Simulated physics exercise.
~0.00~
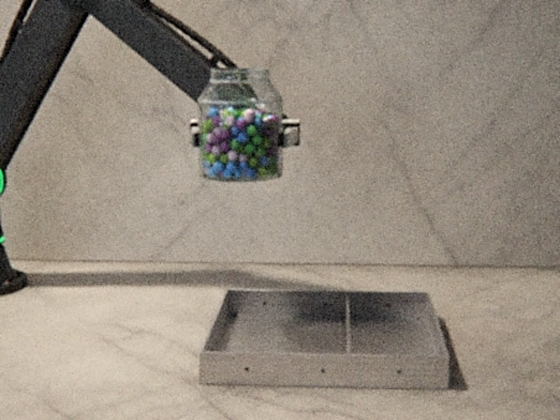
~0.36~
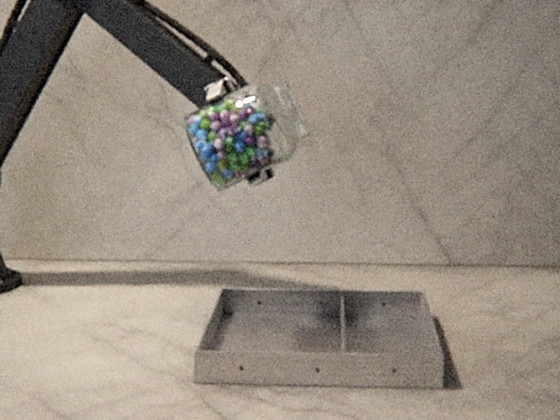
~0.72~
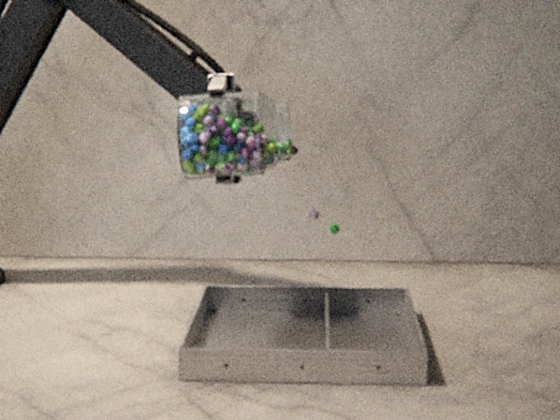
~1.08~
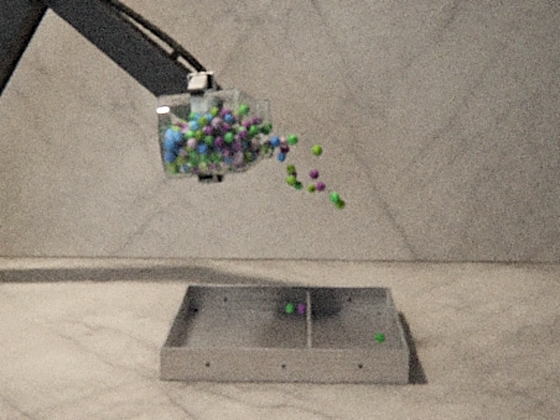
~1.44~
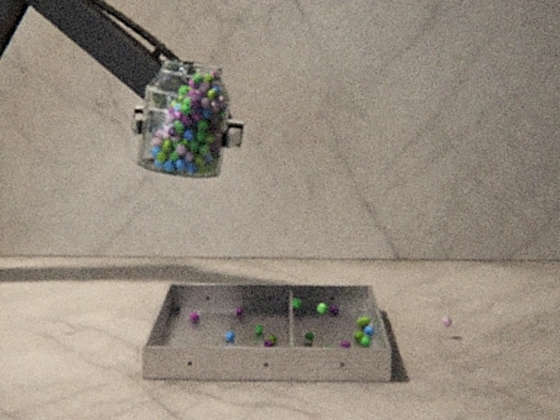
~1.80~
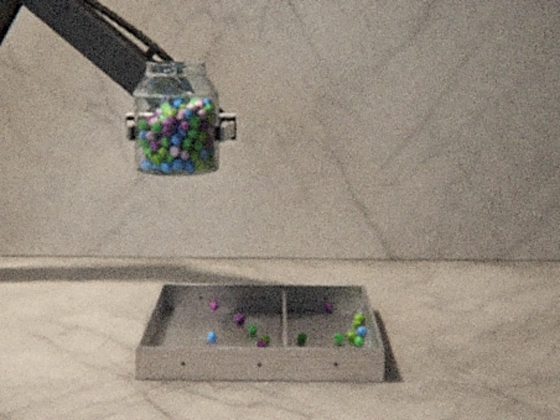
A clear jar of small colourful balls, held by a dark robot arm, tipped onto its side and spilled some into a divided grey tray below, then swung upright again, still mostly full, with a few balls scattered across both tray sections.
